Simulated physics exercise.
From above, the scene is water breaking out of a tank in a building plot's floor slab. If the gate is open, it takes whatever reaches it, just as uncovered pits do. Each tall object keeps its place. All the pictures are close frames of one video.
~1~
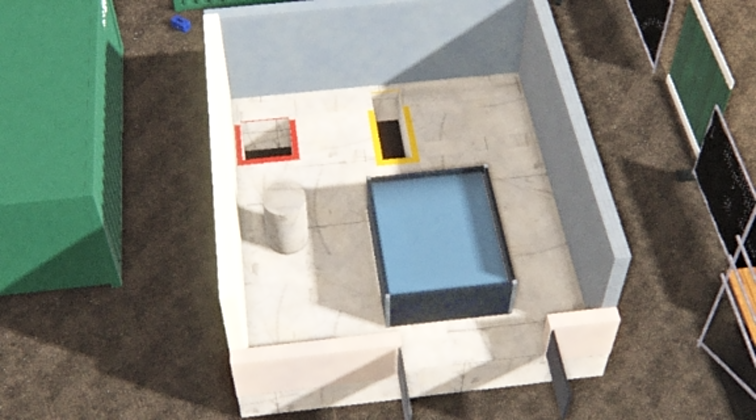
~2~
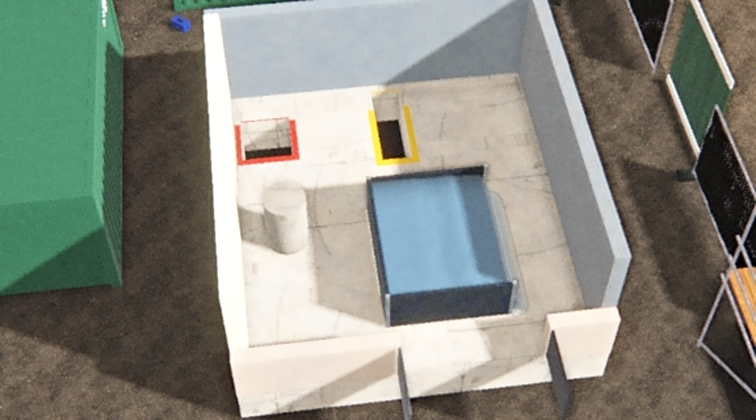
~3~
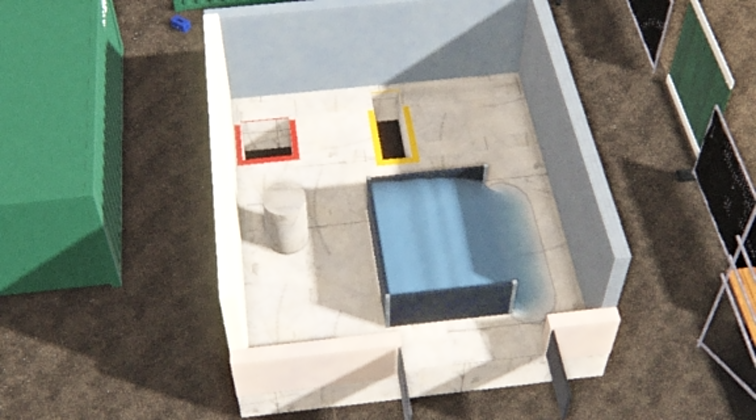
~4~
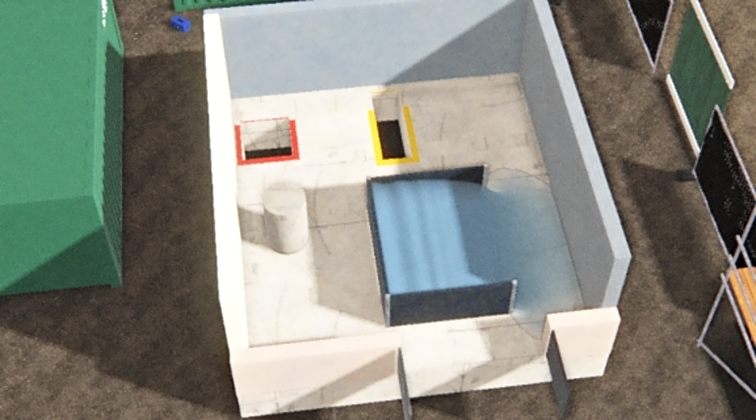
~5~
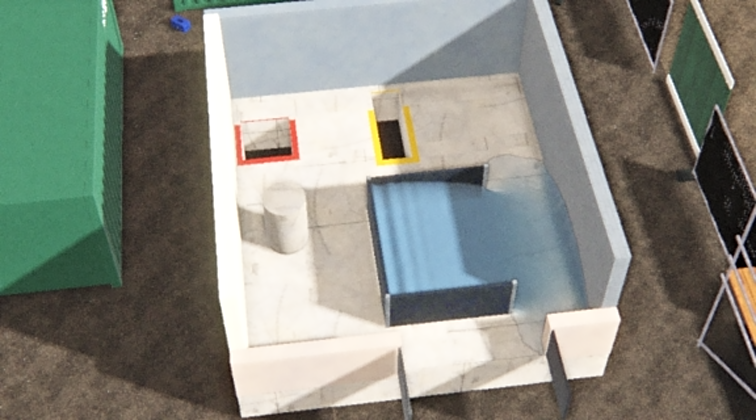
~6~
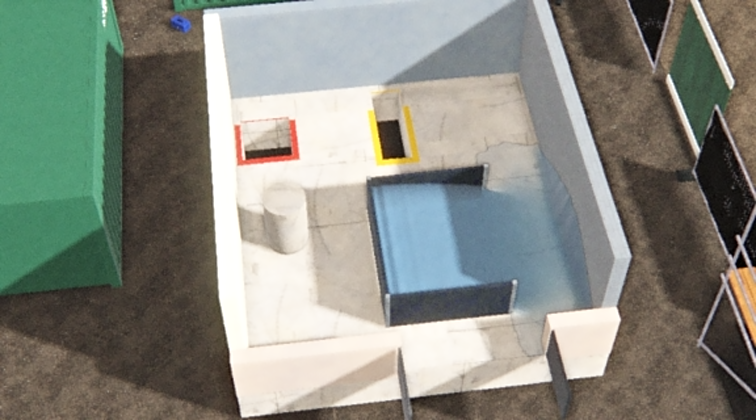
Blue water sits still in a dark-walled, square tank on the pale floor of a roofless walled plot, near a cylinder and two pits outlined in red and yellow. The tank's right side opens, and the water pours out rightward, spreading across the floor to the right-hand wall.
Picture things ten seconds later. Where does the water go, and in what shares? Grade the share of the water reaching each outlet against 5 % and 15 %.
By my reckoning the gate goes over 15 %, the yellow pit goes over 15 %, the red pit stays under 5 %.
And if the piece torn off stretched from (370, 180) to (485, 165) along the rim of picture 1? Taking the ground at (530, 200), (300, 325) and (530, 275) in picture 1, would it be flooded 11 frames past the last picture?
So the first one is left untouched, the next left untouched, and the last left untouched.
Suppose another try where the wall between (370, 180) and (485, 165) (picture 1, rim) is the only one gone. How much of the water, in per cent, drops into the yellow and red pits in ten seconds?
Yellow 55 %, red 14 %.
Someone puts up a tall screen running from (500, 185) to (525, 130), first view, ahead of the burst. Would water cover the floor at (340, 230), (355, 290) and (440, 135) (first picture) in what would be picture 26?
Result in the order given: Unaffected, unaffected, drowned.
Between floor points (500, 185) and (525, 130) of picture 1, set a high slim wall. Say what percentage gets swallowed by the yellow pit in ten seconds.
Yellow: 8 %.
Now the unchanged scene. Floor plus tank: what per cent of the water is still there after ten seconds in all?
Roughly 44 parts in a hundred.
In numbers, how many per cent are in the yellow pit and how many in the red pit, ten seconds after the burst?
In the order asked: 32 percent and 4 percent.
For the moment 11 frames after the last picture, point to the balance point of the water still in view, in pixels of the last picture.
That comes out near (495, 243).
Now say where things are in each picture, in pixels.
Still water in the water tank at (439, 232), in the first frame.
Water pours out at (495, 242) and has run to a hidden place, in the second frame.
Water pours out at (495, 244) and has run to (502, 186), in the third frame.
The front is at (519, 174), out from the gap at (495, 246), in the fourth frame.
The front is at a hidden place, out from the gap at (495, 246), in the fifth frame.
Water pours out at (495, 246) and has run to (539, 148), in the sixth frame.
A moment on, water covers 25 % of the floor; the gate 0 %, the yellow pit 0 %, the red pit 0 %.
Next, water covers 45 % of the floor; the gate 2 %, the yellow pit 0 %, the red pit 0 %.
Then, water covers 55 % of the floor; the gate 10 %, the yellow pit 6 %, the red pit 0 %.
Later, water covers 70 % of the floor; the gate 16 %, the yellow pit 20 %, the red pit 2 %.
In the end, water covers 80 % of the floor; the gate 21 %, the yellow pit 31 %, the red pit 3 %.
